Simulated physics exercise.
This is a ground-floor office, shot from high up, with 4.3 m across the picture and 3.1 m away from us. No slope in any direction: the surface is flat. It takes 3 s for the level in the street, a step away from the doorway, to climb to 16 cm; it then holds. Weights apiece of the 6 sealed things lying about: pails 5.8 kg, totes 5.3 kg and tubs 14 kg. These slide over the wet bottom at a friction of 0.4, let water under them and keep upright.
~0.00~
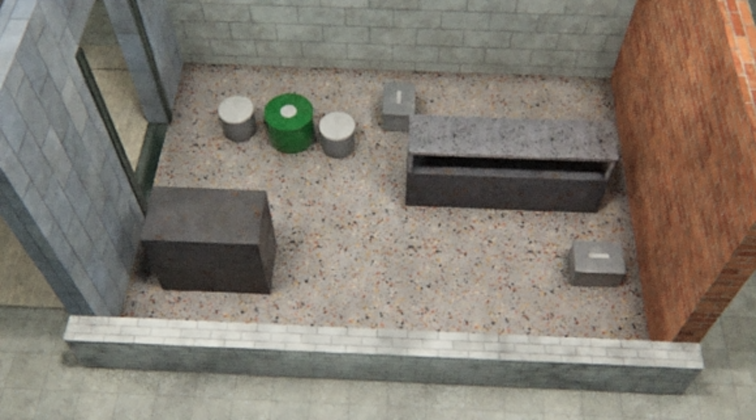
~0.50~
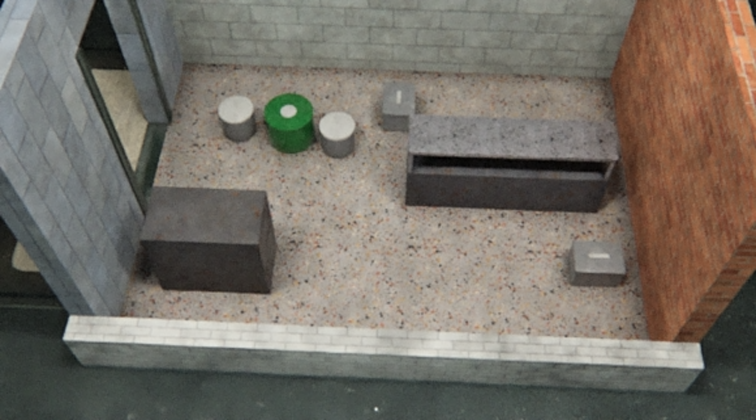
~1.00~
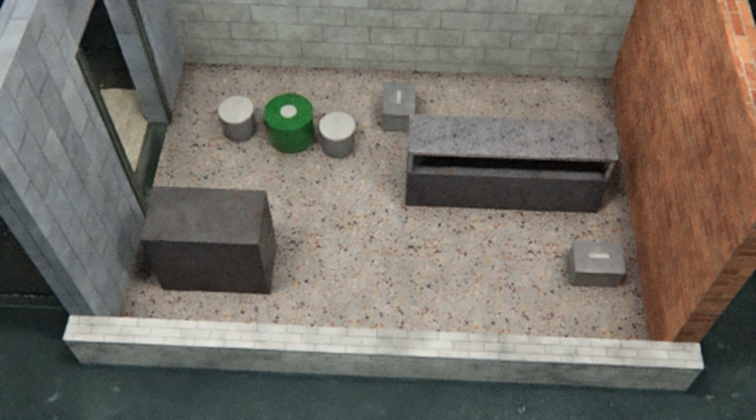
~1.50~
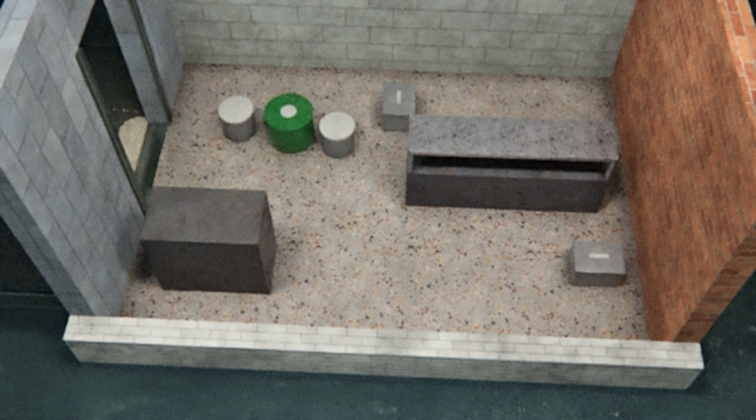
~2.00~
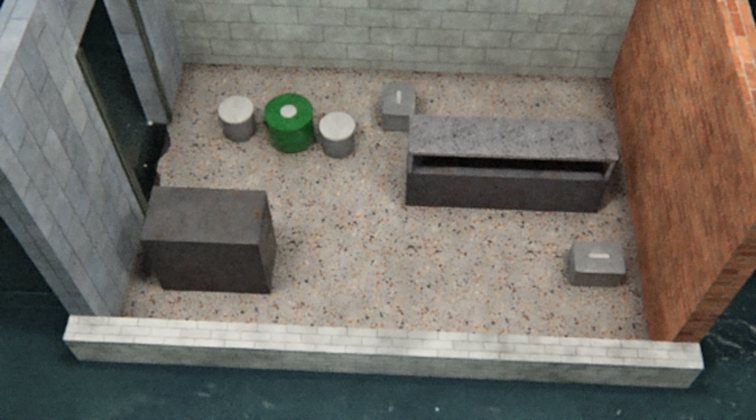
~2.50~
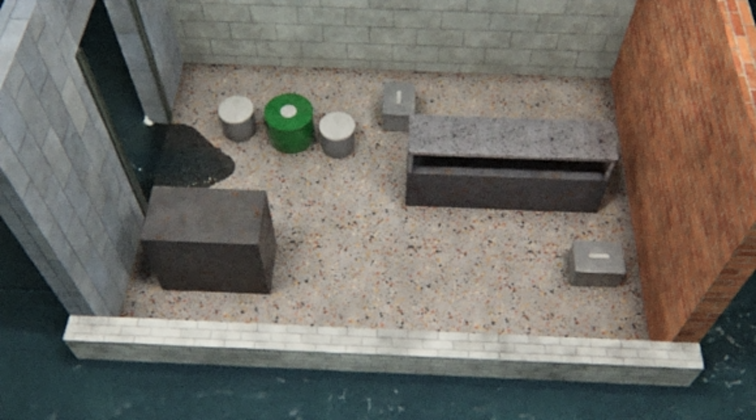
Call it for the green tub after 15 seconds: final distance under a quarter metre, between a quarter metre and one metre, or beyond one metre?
Between a quarter metre and one metre.
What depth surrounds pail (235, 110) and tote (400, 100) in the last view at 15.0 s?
Around 8 cm and 10 cm.
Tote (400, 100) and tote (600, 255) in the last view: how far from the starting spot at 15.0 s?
140 cm, 50 cm.
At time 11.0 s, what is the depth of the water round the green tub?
Roughly 7 cm.
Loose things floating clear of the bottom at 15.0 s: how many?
At that instant the tally stands at 6.
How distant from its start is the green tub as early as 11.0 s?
Some 40 cm from the start.
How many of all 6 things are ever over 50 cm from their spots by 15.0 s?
6.
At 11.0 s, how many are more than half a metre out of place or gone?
By that time the total stands at 4.
After 3.5 s the green tub is near (289, 112), 0.0 m from its start, aground; 0 afloat.
After 6.8 s the green tub is near (303, 108), 0.1 m from its start, aground; 0 afloat.
After 11.0 s the green tub is near (332, 99), 0.4 m from its start, aground; 3 afloat.
After 15.0 s the green tub is near (364, 128), 0.7 m from its start, afloat; 6 afloat.
